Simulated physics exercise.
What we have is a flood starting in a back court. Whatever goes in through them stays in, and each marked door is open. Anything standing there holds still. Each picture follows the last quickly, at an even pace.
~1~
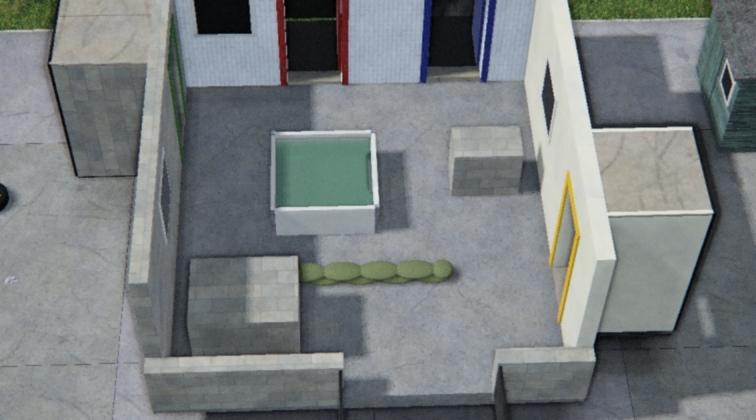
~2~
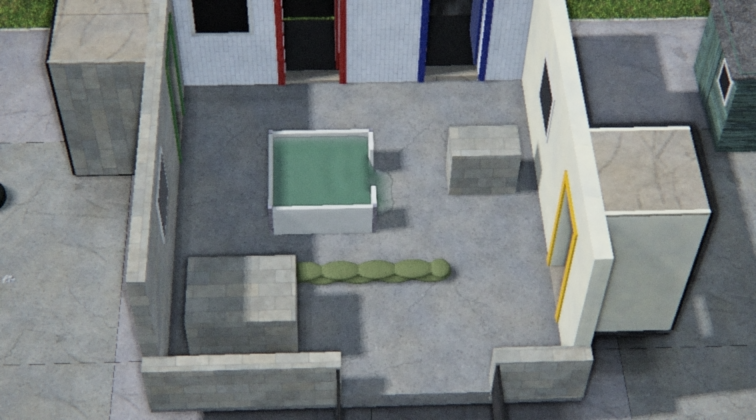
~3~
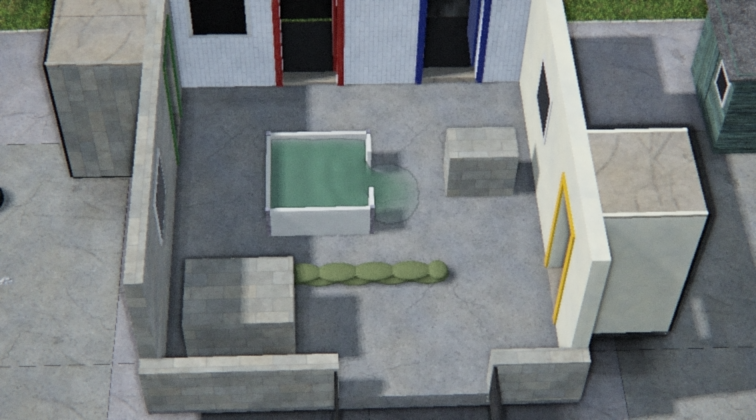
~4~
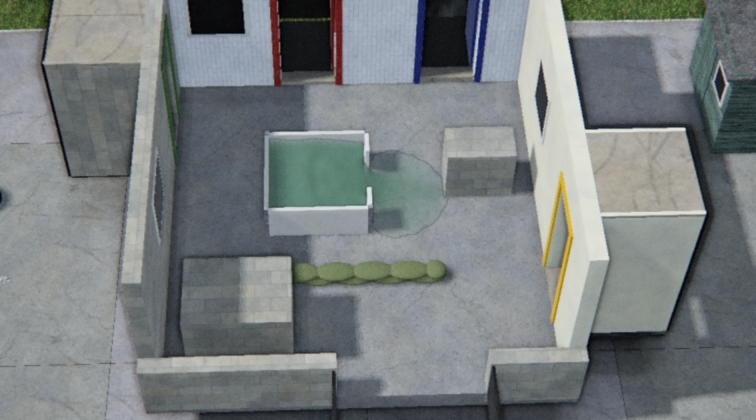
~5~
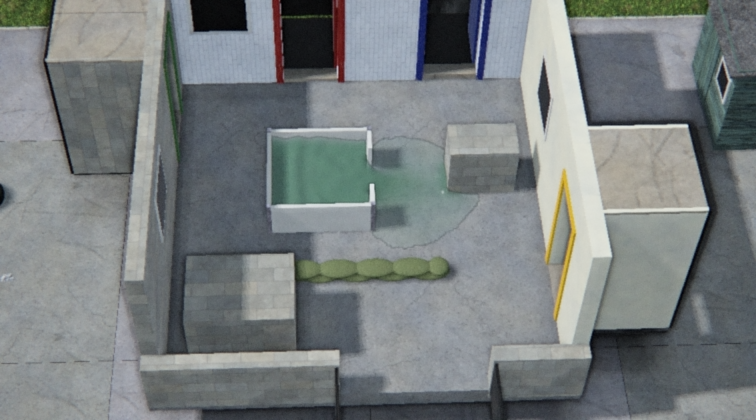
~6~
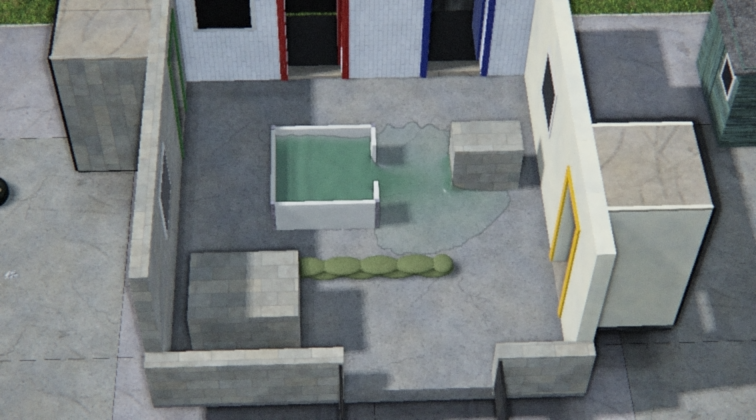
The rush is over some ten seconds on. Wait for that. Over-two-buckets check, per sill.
Red door: Within two, yellow door: Over, blue door: Within two, green door: Within two.
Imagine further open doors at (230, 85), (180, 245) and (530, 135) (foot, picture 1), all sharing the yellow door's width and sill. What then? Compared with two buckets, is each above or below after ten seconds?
First stays short of it, second stays short of it, third crosses the line.
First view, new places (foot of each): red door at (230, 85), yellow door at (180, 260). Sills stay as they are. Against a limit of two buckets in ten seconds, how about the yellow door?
Here the yellow door stays short.
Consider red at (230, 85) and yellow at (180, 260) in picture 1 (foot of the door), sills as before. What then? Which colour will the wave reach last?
Answer: The yellow one.
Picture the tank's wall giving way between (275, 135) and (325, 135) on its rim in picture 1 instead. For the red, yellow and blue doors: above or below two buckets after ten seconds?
Against the threshold, red door beats it, yellow door misses it, blue door misses it.
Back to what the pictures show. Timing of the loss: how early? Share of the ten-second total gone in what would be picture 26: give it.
I make it 25 per cent.
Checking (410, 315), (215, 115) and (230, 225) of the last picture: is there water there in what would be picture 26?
Result, in the order given: Not wetted / not wetted / not wetted.
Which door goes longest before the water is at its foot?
It's the door marked green.
A moment on, water covers 20 % of the floor; the red door not reached, the yellow door not reached, the blue door not reached, the green door not reached.
Next, water covers 30 % of the floor; the red door not reached, the yellow door under two buckets in, the blue door wet at the sill, nothing in, the green door not reached.
Then, water covers 40 % of the floor; the red door wet at the sill, nothing in, the yellow door over two buckets in, the blue door under two buckets in, the green door not reached.
Later, water covers 60 % of the floor; the red door wet at the sill, nothing in, the yellow door over two buckets in, the blue door under two buckets in, the green door not reached.
In the end, water covers 80 % of the floor; the red door wet at the sill, nothing in, the yellow door far over two buckets in, the blue door under two buckets in, the green door wet at the sill, nothing in.
